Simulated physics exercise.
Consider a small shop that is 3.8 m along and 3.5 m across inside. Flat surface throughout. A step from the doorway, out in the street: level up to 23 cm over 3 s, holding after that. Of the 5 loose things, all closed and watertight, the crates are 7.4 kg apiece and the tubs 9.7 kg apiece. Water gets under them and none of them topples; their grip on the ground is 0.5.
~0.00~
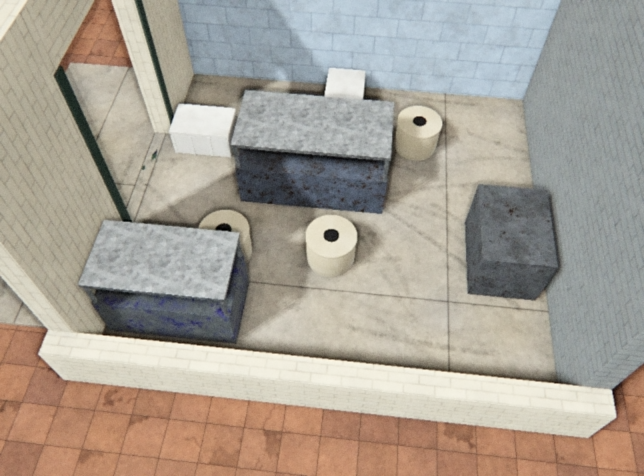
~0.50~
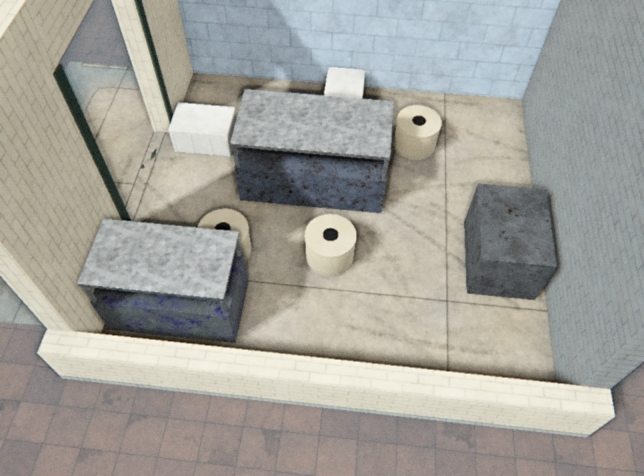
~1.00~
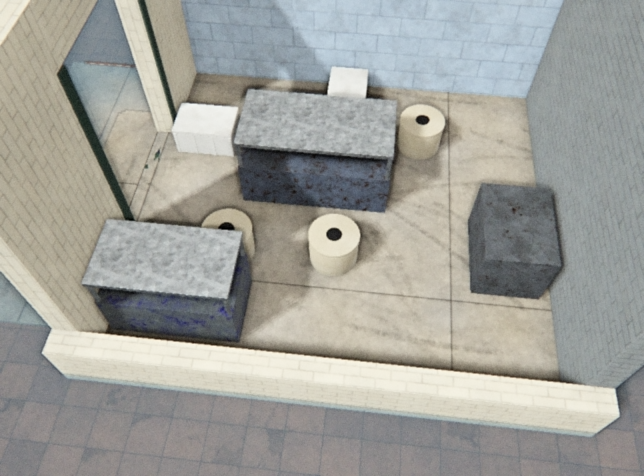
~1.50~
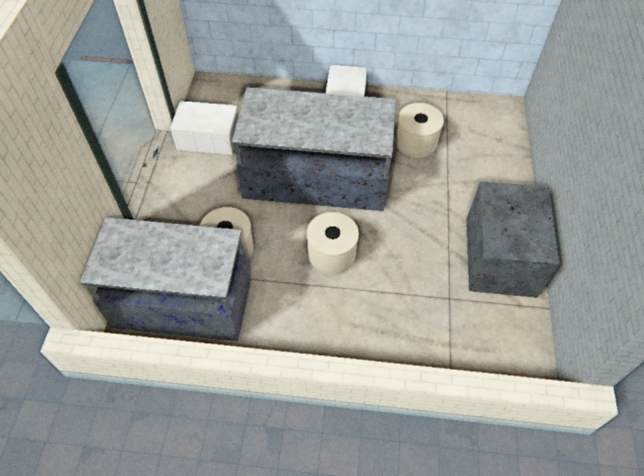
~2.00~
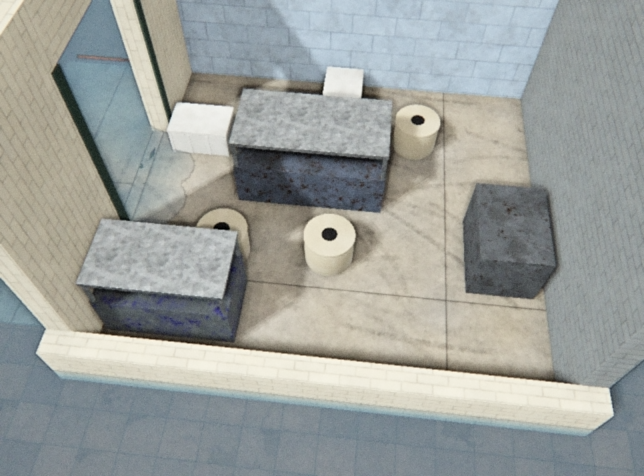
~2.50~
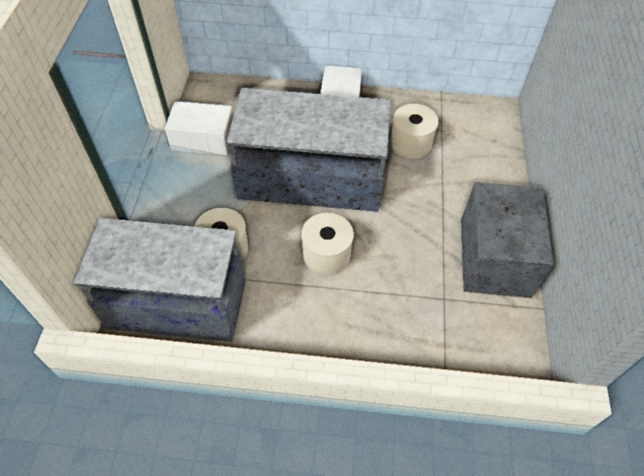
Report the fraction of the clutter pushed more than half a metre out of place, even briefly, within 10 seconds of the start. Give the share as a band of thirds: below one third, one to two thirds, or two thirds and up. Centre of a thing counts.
The fraction is high.
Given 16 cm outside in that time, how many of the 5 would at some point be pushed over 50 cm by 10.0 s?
Count under that change: 4.
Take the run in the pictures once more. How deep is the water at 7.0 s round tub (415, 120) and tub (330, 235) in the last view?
About 7 and 13 cm.
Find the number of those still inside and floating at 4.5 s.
Count at that moment: 1.
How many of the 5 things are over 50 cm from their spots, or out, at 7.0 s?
By then the count is 3.
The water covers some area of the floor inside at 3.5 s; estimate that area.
I'd estimate close to 3.5 m2.
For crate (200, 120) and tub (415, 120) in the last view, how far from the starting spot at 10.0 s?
First 50 cm, then 50 cm.
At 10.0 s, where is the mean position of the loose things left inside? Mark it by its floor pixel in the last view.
Somewhere near (392, 206).
After 3.5 s 0 of 5 are over 50 cm from their spots; 0 afloat.
After 4.5 s 2 of 5 are over 50 cm from their spots; 1 afloat.
After 7.0 s 3 of 5 are over 50 cm from their spots; 5 afloat.
After 10.0 s 3 of 5 are over 50 cm from their spots, and 5 have been at some point; 5 afloat.
